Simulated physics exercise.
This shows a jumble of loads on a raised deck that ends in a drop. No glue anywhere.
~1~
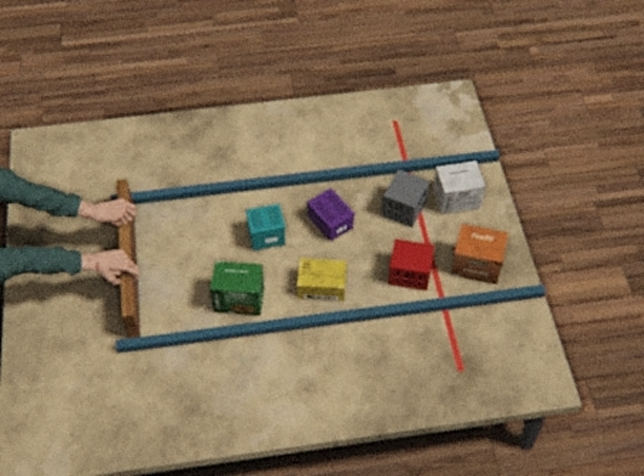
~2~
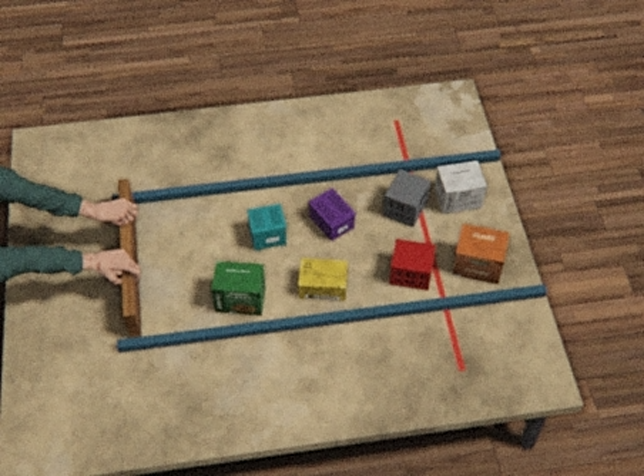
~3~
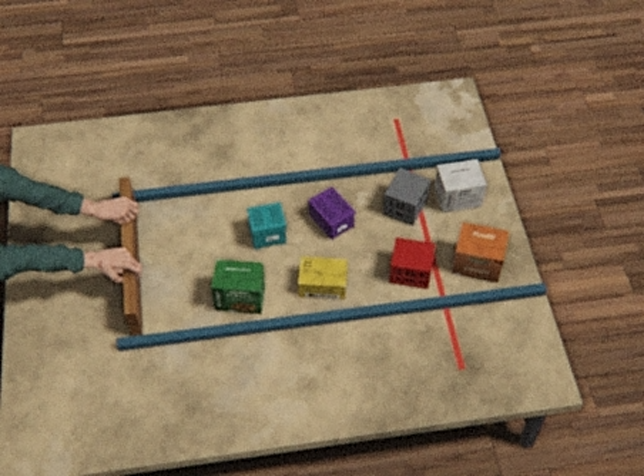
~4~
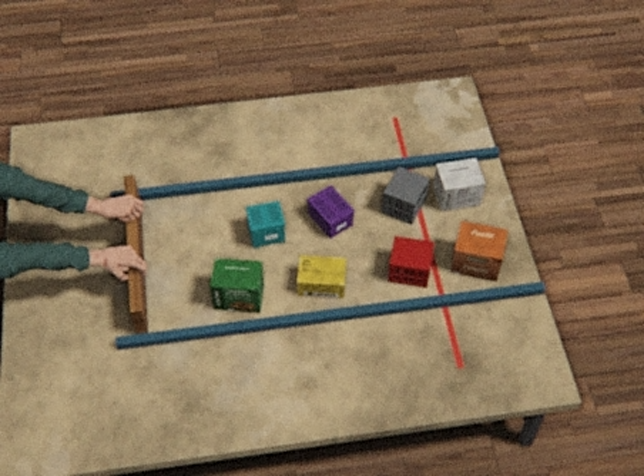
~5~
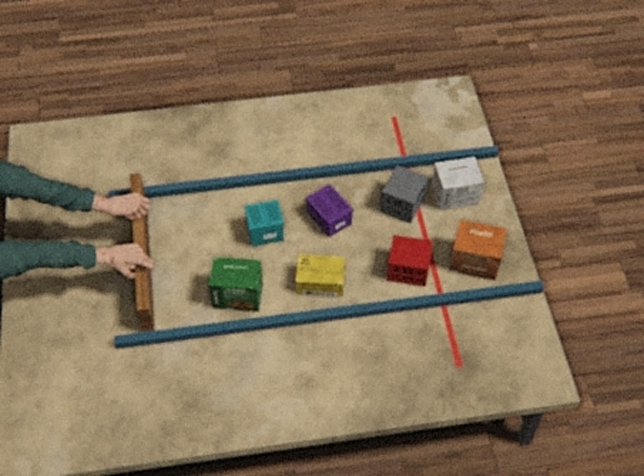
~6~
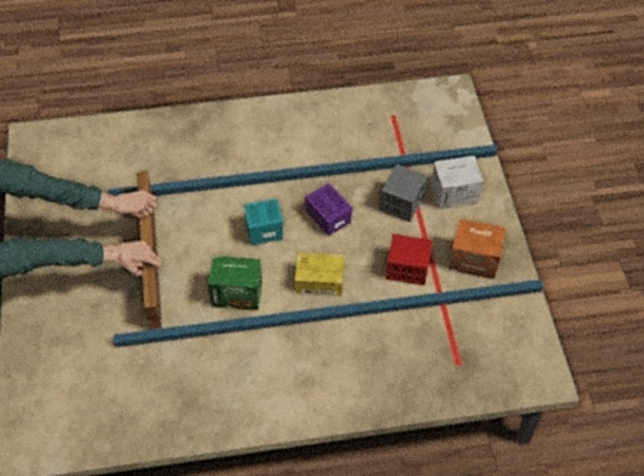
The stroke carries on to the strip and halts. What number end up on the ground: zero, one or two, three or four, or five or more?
Here the number that fall off is three or four.
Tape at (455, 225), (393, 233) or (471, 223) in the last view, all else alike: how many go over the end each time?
In that order 5, 1 and 6.
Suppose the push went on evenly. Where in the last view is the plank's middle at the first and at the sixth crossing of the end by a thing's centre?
Its middle is around (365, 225) and later (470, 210).
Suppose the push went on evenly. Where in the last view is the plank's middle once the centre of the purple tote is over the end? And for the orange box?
At (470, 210) for the purple tote; at (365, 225) for the orange box.
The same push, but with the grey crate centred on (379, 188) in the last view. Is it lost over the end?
It remains up.
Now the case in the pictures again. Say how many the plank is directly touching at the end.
2 of them.
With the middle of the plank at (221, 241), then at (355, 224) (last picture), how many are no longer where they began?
1 and 8.
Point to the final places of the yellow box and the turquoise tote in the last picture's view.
First (501, 251), then (436, 203).
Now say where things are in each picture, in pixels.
Orange box (479, 254); white box (459, 188); grey crate (405, 199); plank (128, 258); tape (425, 234), in the first picture.
White box (460, 188); green box (239, 288), in the second picture.
Grey crate (406, 197); turquoise tote (267, 226), in the third picture.
Orange box (479, 251); plank (136, 254), in the fourth picture.
White box (457, 184); yellow box (321, 276), in the fifth picture.
Orange box (477, 249); white box (457, 183); grey crate (403, 193); plank (149, 249); tape (423, 229), in the sixth picture.
Soon after, none off yet; orange box at rest near (477, 249); white box at rest near (457, 183); grey crate at rest near (403, 193).
After that, none off yet; orange box displaced about its own width near (534, 238); white box displaced about its own width near (481, 177); grey crate displaced about its own width near (445, 185).
In the end, the number that fall off is three or four; gone, red crate, white box and orange box.
